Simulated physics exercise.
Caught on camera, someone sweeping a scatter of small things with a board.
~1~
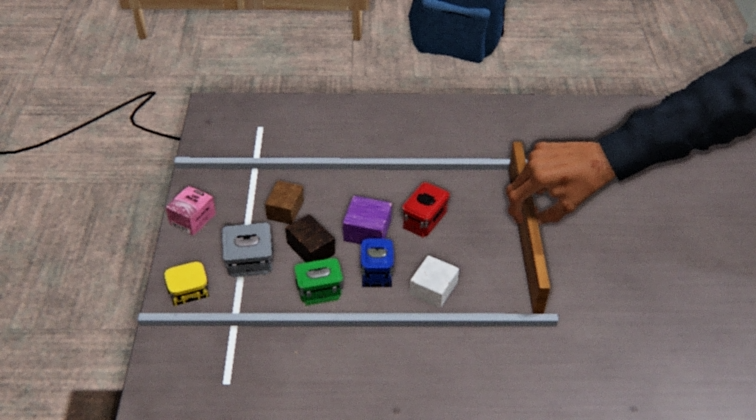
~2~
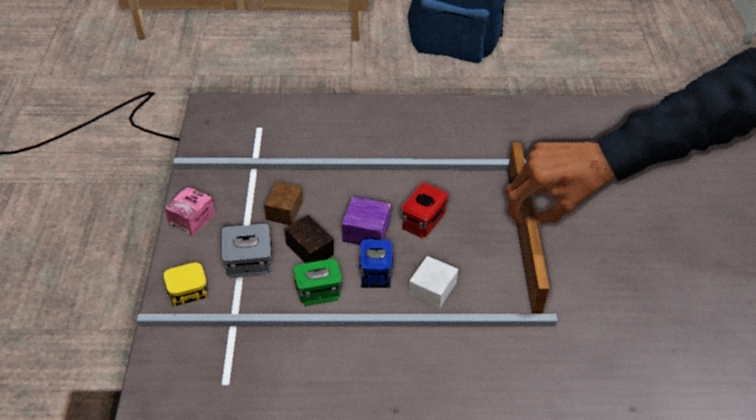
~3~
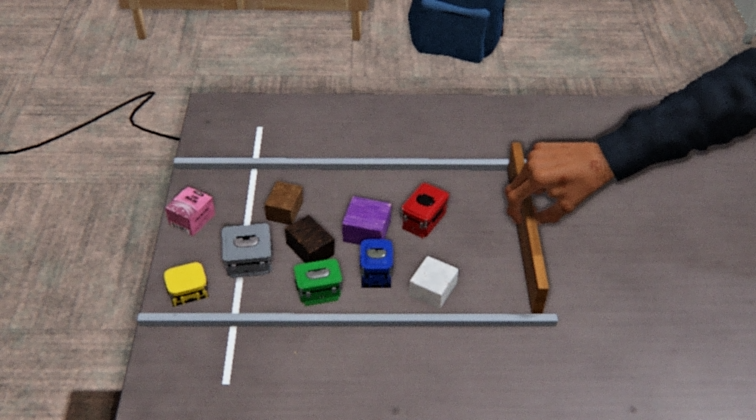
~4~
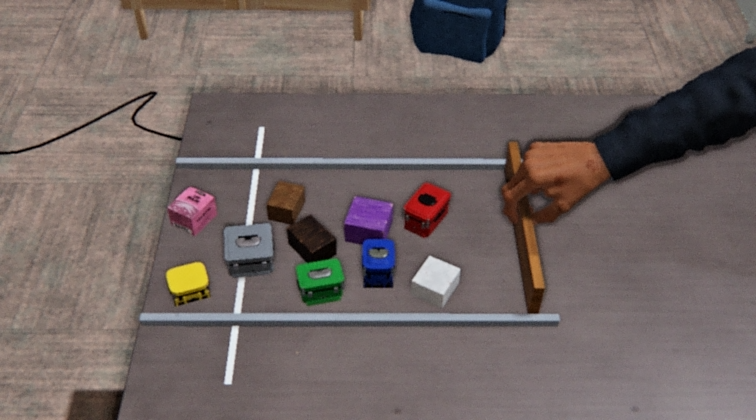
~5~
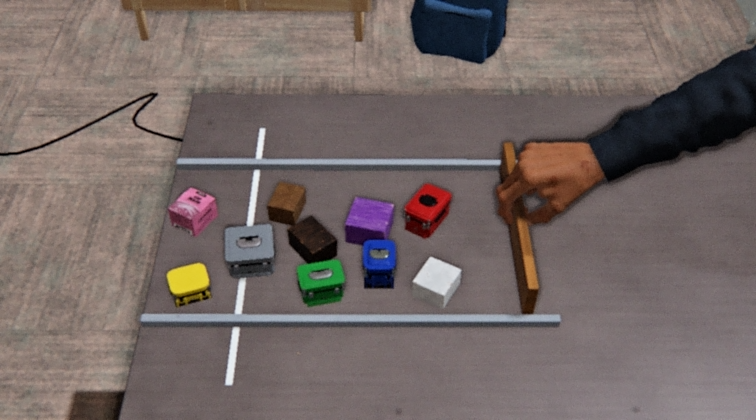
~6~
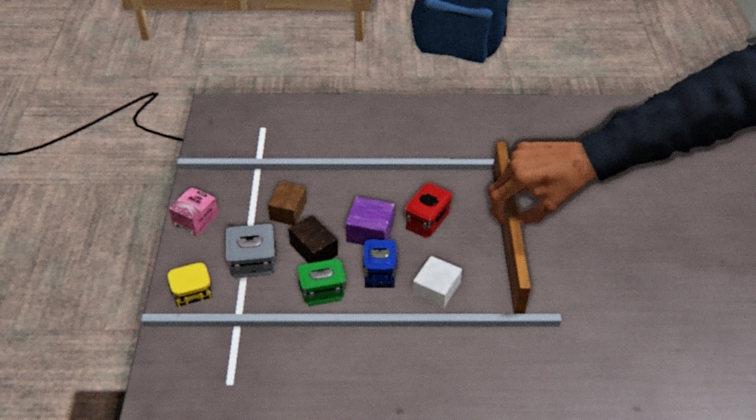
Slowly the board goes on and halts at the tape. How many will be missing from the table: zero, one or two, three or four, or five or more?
The number that fall off is one or two.
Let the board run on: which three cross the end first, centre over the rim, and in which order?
They are the yellow case, then the grey case, then the pink box.
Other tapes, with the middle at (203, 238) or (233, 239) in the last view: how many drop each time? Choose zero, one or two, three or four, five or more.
For each place: Five or more; 3 or 4.
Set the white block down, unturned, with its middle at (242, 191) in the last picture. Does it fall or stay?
From there it holds on.
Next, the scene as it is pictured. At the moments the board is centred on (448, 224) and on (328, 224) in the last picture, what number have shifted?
First 2, then 9.
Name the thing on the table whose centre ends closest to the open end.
The pink box.
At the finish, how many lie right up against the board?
4 of them.
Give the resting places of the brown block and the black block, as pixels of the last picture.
About (236, 188), and the other about (182, 252).
Soon after, none off yet; pink box at rest near (194, 212); yellow case at rest near (190, 285); grey case at rest near (251, 251).
Then, none off yet; pink box at rest near (194, 212); yellow case at rest near (190, 285); grey case moved a little near (232, 254).
Further on, none off yet; pink box at rest near (194, 212); yellow case moved about its own width near (143, 297); grey case moved well along near (173, 267).
At rest, the number that fall off is one or two; fallen, grey case and yellow case.
